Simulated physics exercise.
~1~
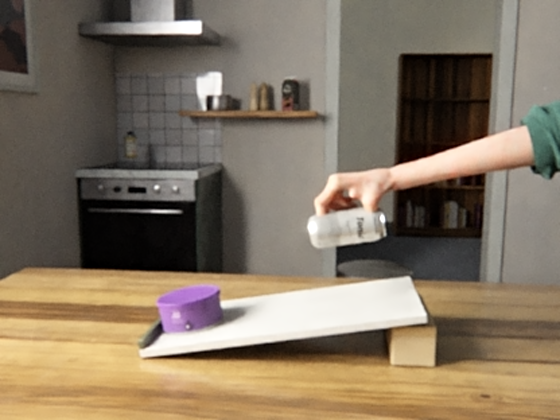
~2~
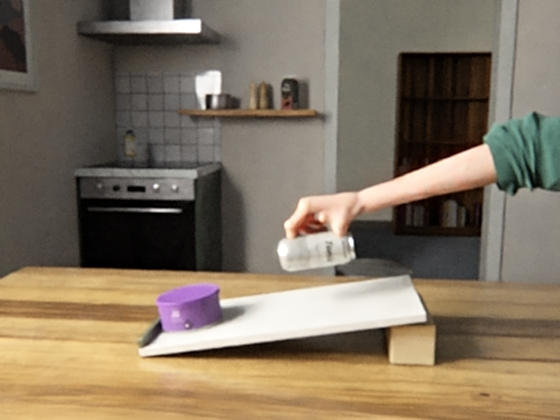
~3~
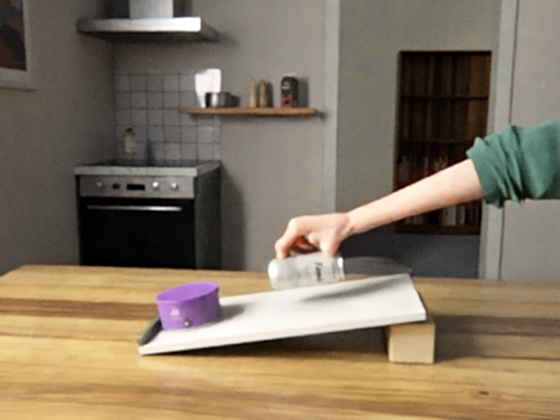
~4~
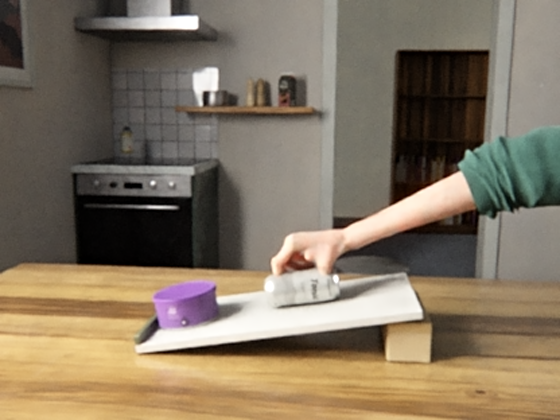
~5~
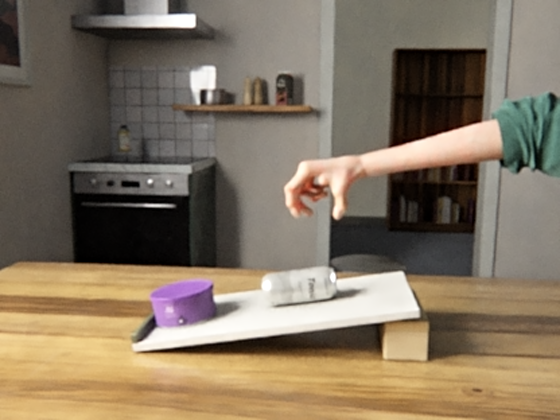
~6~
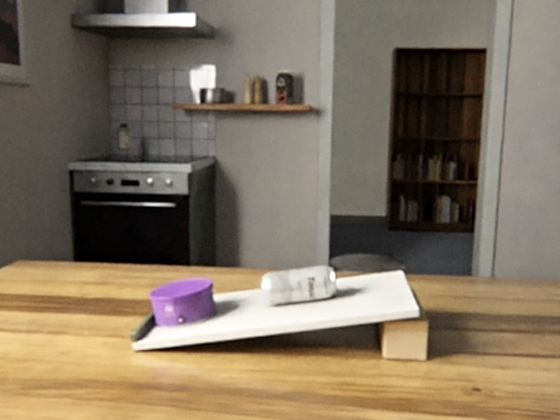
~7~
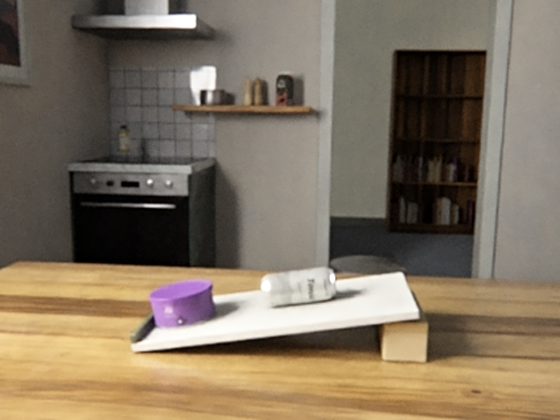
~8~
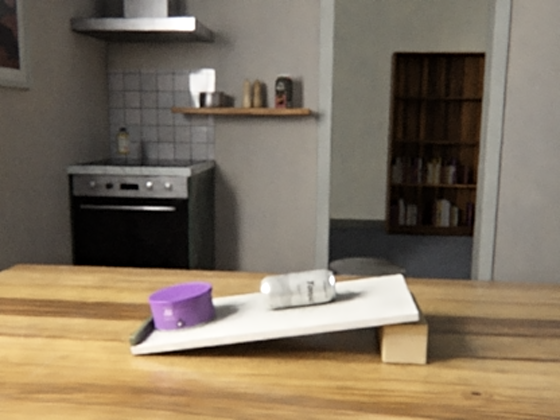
Kitchen table, a hand laying a white can on its side on a sloping board beside a purple tub, the can staying put.
